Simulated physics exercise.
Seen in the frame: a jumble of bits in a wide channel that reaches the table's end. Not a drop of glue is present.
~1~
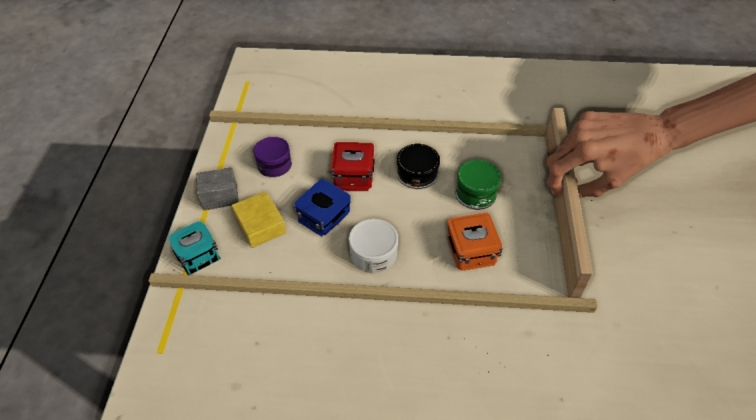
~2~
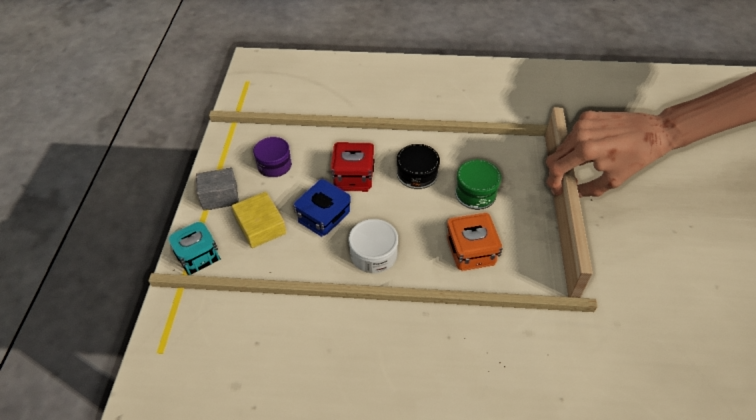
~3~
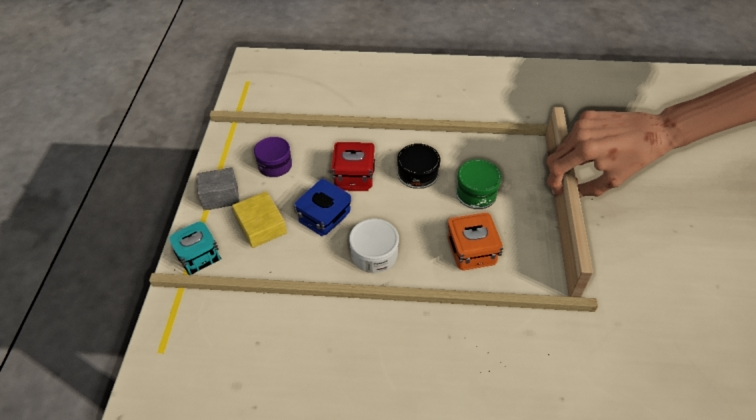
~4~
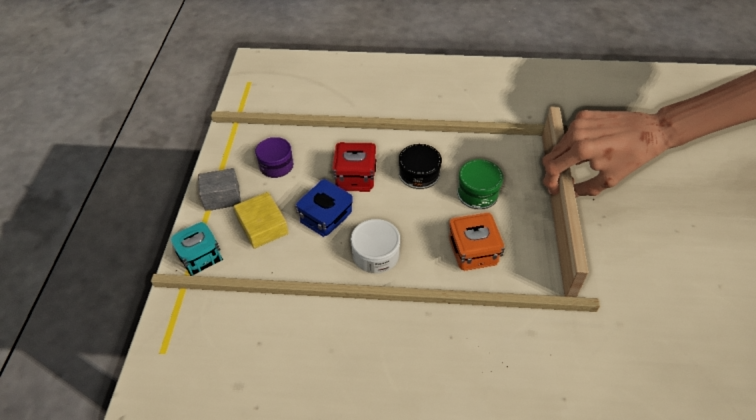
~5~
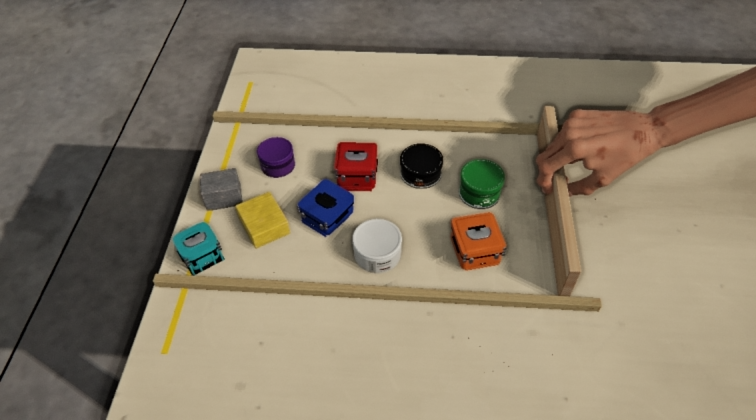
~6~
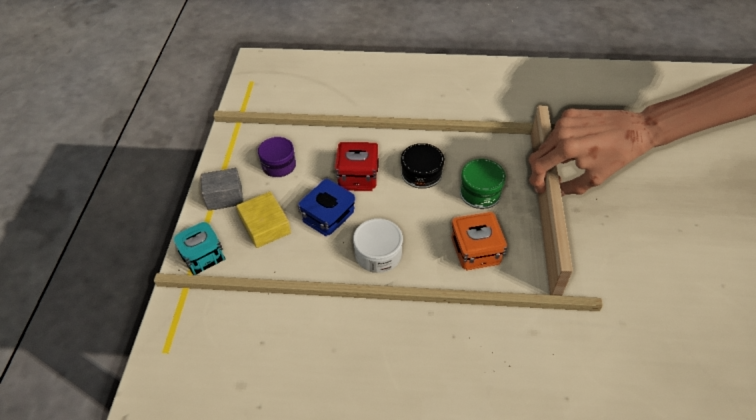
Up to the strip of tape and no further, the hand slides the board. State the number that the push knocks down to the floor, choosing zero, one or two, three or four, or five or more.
Lost five or more.
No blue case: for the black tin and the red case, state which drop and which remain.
Well, the black tin is still there while the red case goes off the edge.
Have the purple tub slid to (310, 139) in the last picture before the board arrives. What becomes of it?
From that start, the object then does not stay.
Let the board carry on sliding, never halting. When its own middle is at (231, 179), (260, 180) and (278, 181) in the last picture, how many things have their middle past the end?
The counts would come out as 7, 4 and 2.
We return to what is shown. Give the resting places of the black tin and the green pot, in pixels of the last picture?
They come to rest around (210, 139) and (198, 170).
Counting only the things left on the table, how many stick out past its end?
3 of them.
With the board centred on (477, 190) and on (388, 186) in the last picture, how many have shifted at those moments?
The first count is 3, and then it's 6.
Soon after, none off yet; turquoise case at rest near (199, 248); grey block at rest near (222, 189); purple tub at rest near (277, 157).
Then, none off yet; turquoise case at rest near (199, 248); grey block at rest near (222, 189); purple tub moved about its own width near (256, 156).
Further on, none off yet; turquoise case tipped well over near (137, 267); grey block tipped a little near (180, 179); purple tub tipped well over near (175, 164).
At rest, the number that fall off is five or more; fallen, white tub, red case, blue case, yellow block, purple tub, grey block and turquoise case.
